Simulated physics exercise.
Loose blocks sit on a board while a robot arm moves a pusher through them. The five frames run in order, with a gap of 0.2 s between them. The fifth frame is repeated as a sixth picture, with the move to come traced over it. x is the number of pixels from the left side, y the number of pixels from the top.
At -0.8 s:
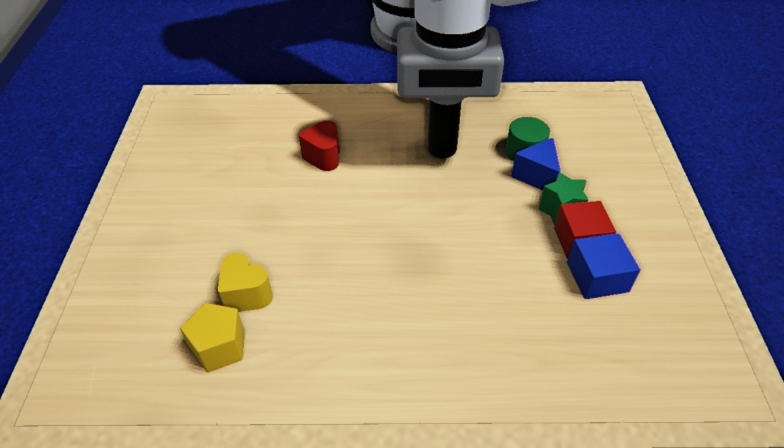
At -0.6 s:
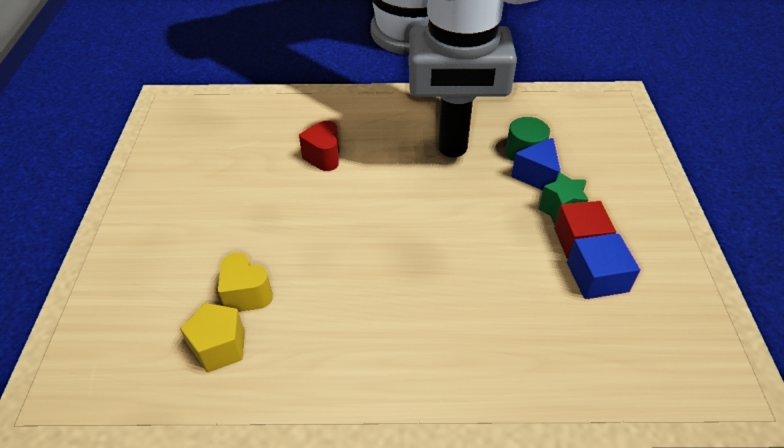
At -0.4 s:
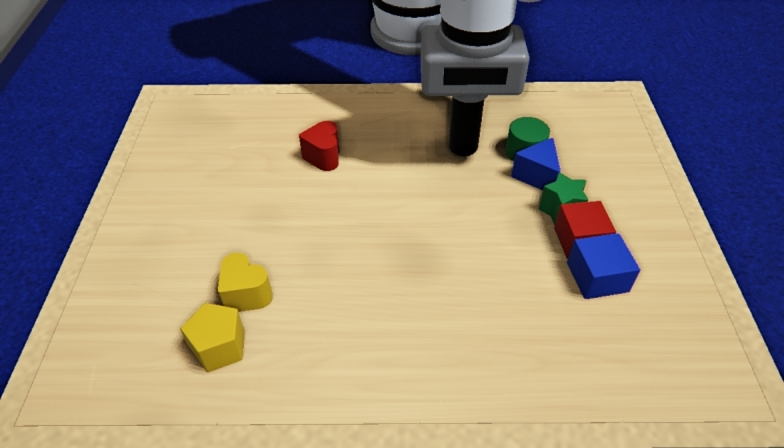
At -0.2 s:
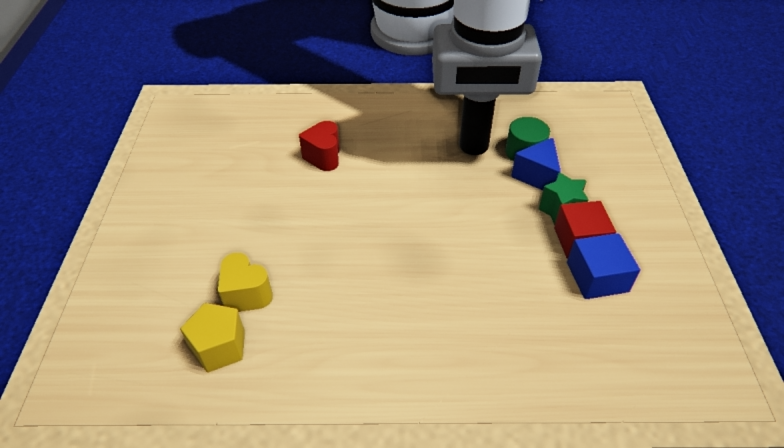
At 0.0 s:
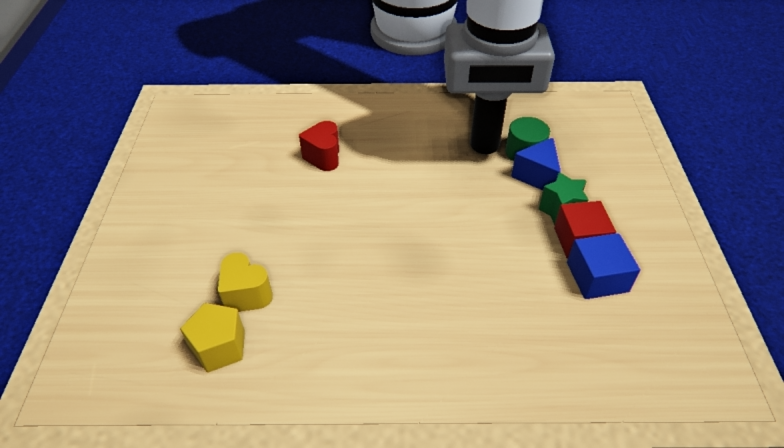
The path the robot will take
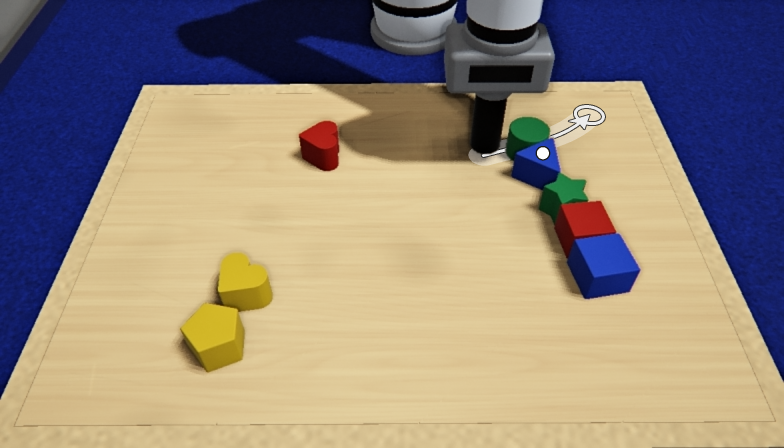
Robot arm sliding its black pusher slowly right along the board's far side, while the red, yellow, green and blue blocks stay still.
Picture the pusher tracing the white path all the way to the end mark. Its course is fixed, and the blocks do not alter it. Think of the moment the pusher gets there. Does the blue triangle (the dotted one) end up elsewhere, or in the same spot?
That block remains where it is.
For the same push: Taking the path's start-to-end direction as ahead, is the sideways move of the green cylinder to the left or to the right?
Towards the right-hand side.
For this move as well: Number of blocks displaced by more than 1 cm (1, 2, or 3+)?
Count: 1.
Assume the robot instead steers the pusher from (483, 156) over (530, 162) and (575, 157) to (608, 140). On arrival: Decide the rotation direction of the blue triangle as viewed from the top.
Rotates clockwise.
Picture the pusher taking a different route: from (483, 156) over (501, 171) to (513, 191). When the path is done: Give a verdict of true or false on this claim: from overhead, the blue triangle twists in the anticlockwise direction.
This is true.
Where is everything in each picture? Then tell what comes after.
In the first picture, tip of the pusher (442, 150), middles of tops, green cylinder (530, 128), blue triangle (543, 153).
In the second picture, pusher (453, 149), nothing pushed.
In the third picture, pusher (463, 148), nothing pushed.
In the fourth picture, pusher (474, 147), nothing pushed.
In the fifth picture, pusher (485, 146), green cylinder (530, 128), blue triangle (543, 153).
The line goes from (483, 156) through (544, 140) to (589, 115); the dot is on the blue triangle.
What follows on the original path. One third of the way, pusher (526, 136); green cylinder (565, 126).
Two thirds of the way, pusher (565, 124); green cylinder (597, 126).
At the end, pusher (592, 106); green cylinder (597, 126); blue triangle unmoved.
